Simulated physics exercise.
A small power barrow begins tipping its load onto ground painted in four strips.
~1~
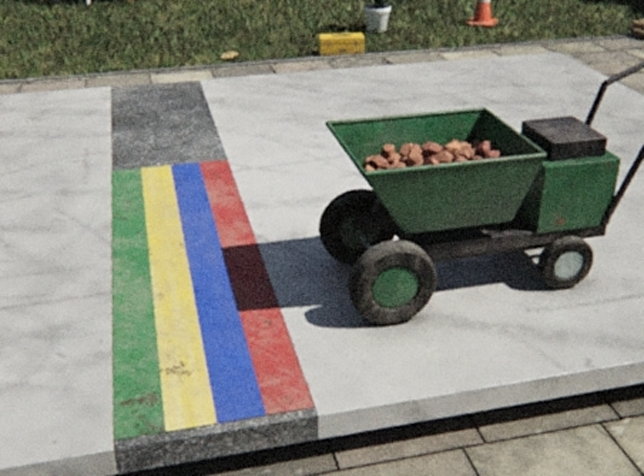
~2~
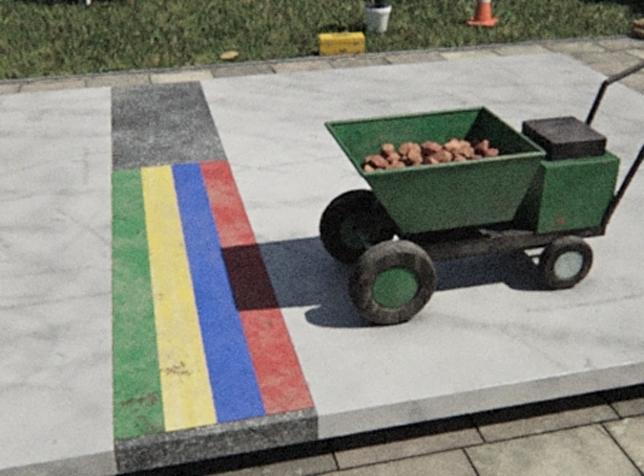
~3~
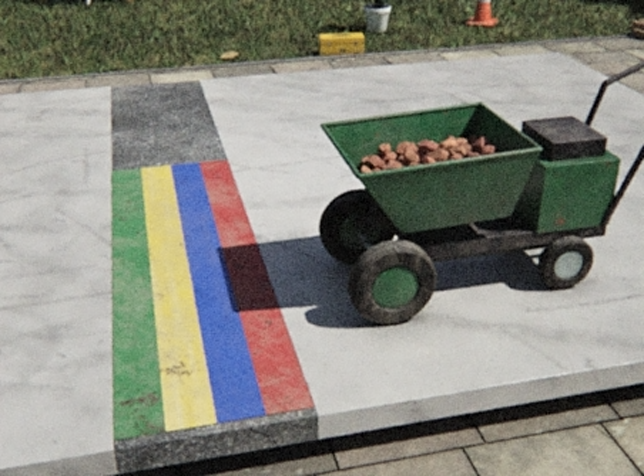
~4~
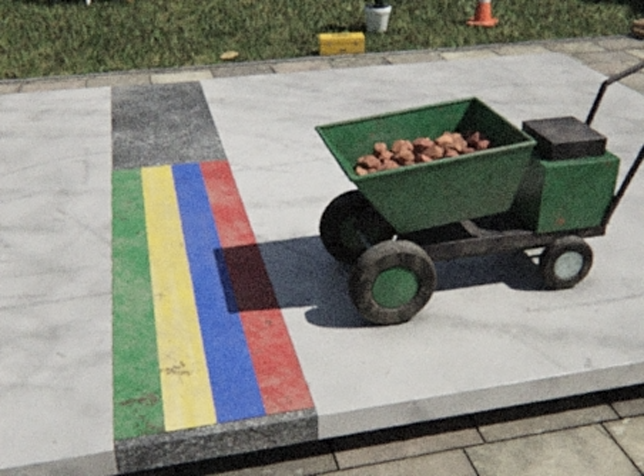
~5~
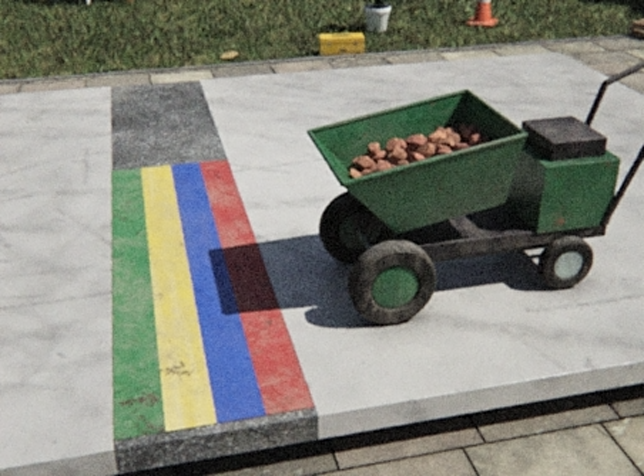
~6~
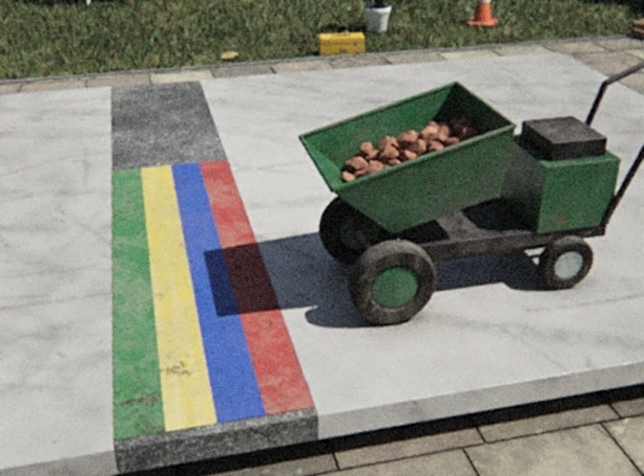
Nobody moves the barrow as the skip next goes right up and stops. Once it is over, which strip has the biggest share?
Biggest share: The blue strip.
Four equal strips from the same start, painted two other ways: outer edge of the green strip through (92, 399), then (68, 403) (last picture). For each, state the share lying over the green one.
0 and 0 in a hundred.
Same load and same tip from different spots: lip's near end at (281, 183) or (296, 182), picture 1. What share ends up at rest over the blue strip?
0 and 10 in a hundred, in that order.
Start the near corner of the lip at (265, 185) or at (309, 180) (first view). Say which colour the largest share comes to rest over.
First attempt: The green one. Second attempt: The strip in yellow.
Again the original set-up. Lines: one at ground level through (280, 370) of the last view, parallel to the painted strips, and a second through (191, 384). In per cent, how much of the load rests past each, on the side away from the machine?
About 80 and 20 per cent.
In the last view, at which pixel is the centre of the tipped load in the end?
Around (214, 301).
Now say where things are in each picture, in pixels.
The first picture shows lip of the skip (364, 174), level; top of the load (440, 160), lumps of rubble; red strip (277, 366); blue strip (231, 373); yellow strip (185, 380); green strip (137, 387).
The second picture shows lip of the skip (363, 175), level; top of the load (439, 160).
The third picture shows lip of the skip (358, 177), tipped barely; top of the load (444, 158).
The fourth picture shows lip of the skip (352, 180), tipped a little; top of the load (453, 148).
The fifth picture shows lip of the skip (343, 184), tipped a little; top of the load (447, 143).
The sixth picture shows lip of the skip (333, 190), tipped a little; top of the load (449, 145); red strip (277, 366); blue strip (231, 373); yellow strip (185, 380); green strip (137, 387).
Just after the last frame, skip tipped steeply; every one in the skip.
A moment on, skip tipped steeply; almost all in the skip; just a few over the red strip; about a tenth over the blue strip; just a few over the yellow strip.
Further on, skip tipped right over; roughly a third in the skip; about a tenth over the red strip; roughly a third over the blue strip; roughly a quarter over the yellow strip; about a tenth over the green strip.
When it is over, skip tipped right over; about a tenth in the skip; roughly a quarter over the red strip; roughly a third over the blue strip; roughly a quarter over the yellow strip; about a tenth over the green strip; just a few off the paint.
